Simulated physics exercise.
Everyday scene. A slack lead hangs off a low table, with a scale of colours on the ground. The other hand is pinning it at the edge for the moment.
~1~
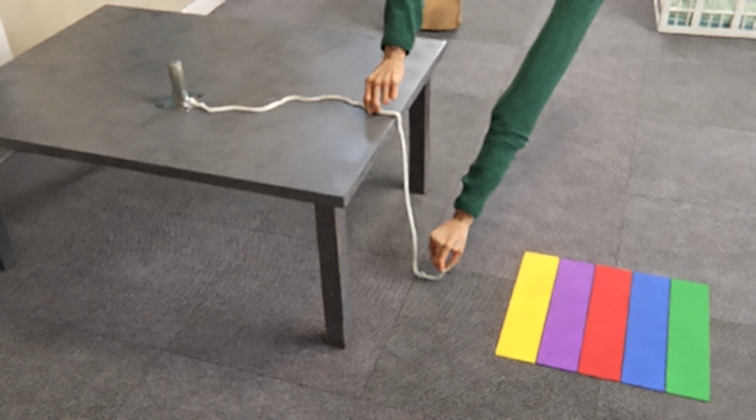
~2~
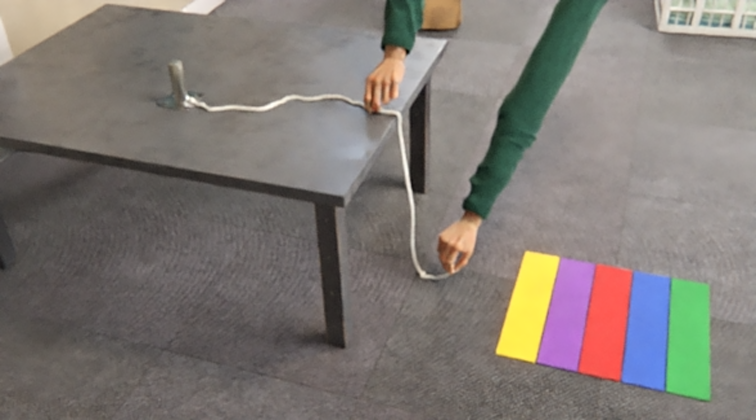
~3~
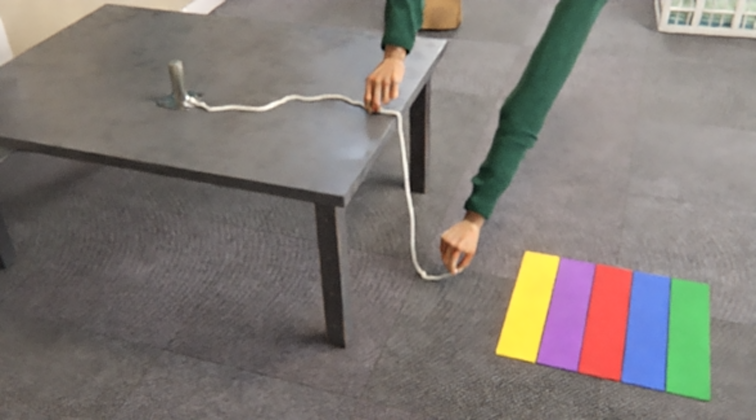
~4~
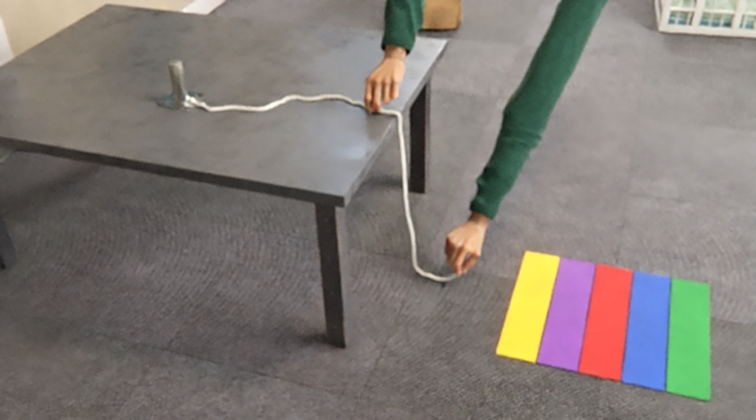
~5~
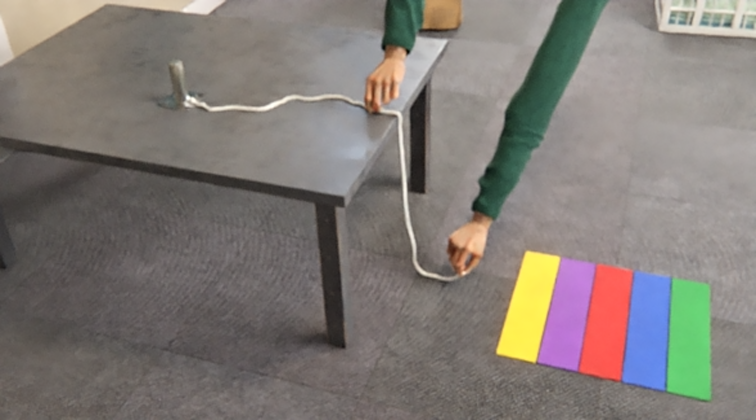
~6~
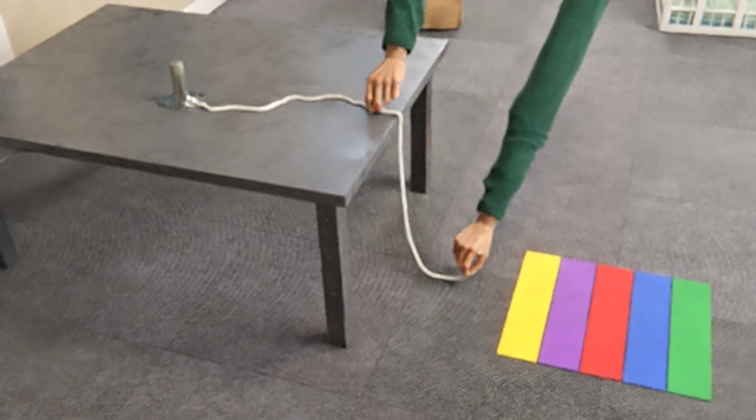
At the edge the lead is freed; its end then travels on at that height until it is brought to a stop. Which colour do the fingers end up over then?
They end up over the red strip.
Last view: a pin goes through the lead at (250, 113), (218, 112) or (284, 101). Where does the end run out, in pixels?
That would be (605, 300) for the first, (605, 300) for the second and (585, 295) for the third.
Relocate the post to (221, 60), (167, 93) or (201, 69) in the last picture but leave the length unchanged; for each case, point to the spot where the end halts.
(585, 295), (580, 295) and (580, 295).
A little later, end near (536, 286); over yellow.
Next, end near (583, 295); over purple.
When it is tight, end near (610, 301); over red. It halts on the red strip.
